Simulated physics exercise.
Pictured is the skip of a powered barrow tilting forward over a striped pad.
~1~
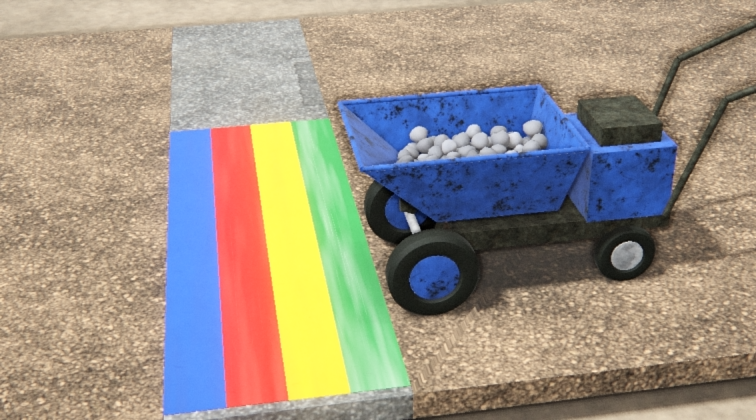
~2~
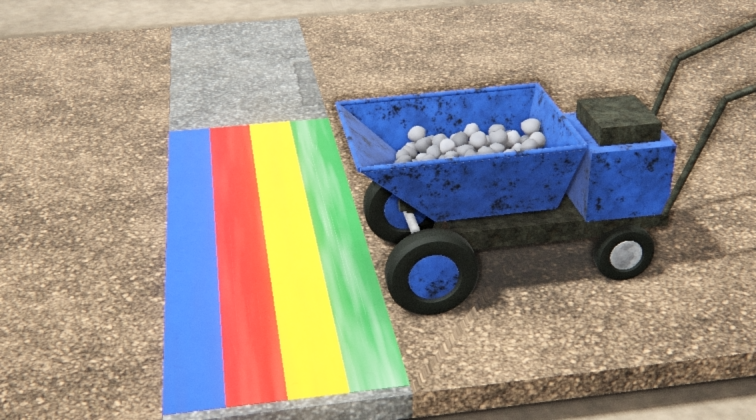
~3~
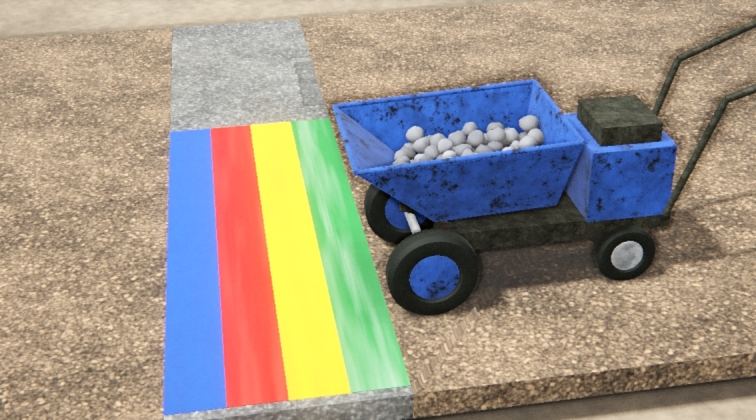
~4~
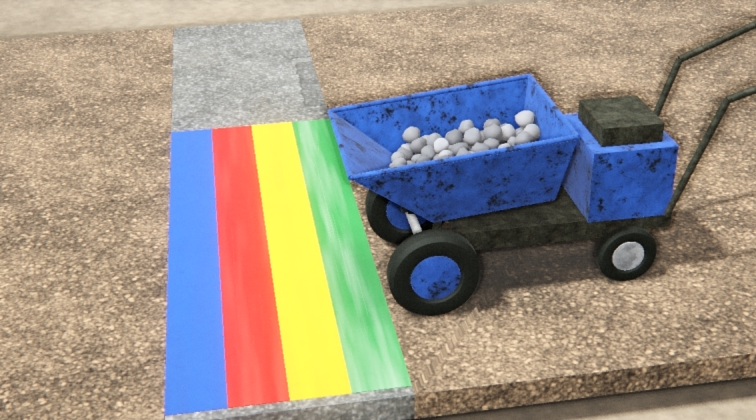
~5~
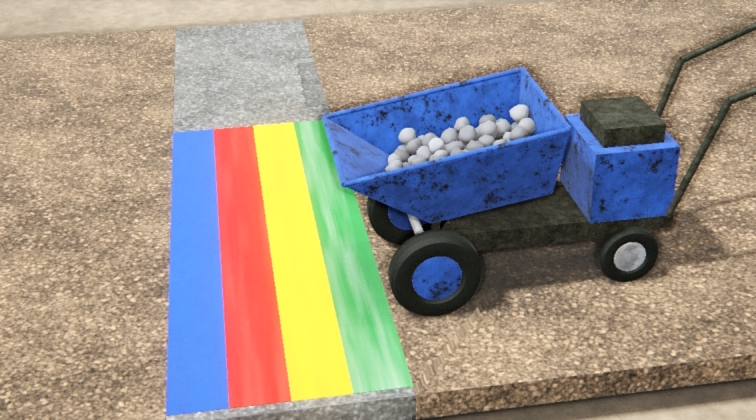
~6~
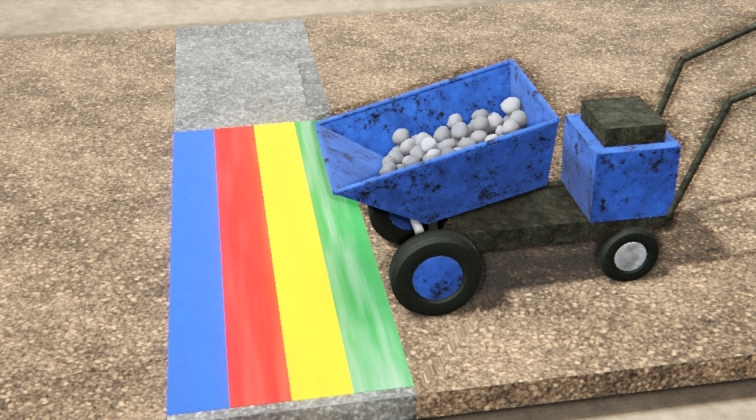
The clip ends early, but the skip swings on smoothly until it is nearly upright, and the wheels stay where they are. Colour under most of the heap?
Red.
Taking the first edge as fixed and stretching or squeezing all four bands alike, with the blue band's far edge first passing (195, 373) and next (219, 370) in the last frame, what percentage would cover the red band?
20 and 10 percent, roughly.
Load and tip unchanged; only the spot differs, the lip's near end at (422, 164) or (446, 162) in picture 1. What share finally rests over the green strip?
That would be roughly 0 in a hundred and then roughly 10 in a hundred.
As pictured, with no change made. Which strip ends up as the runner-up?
Second place goes to blue.
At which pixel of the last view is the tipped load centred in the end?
The centre settles at about (212, 291).
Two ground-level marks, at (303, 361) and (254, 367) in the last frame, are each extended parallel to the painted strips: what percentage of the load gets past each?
I'd say some 70 in a hundred, and after that 50 in a hundred.
Soon after the last picture, skip tipped steeply; all in the skip.
A little later, skip tipped right over; most in the skip; about a quarter over the red strip.
Later still, skip tipped right over; about a third in the skip; about a third over the red strip; about a quarter over the blue strip; a small part off the paint.
At rest, skip tipped right over; about a quarter in the skip; none over the green strip; none over the yellow strip; about a third over the red strip; about a quarter over the blue strip; a small part off the paint.
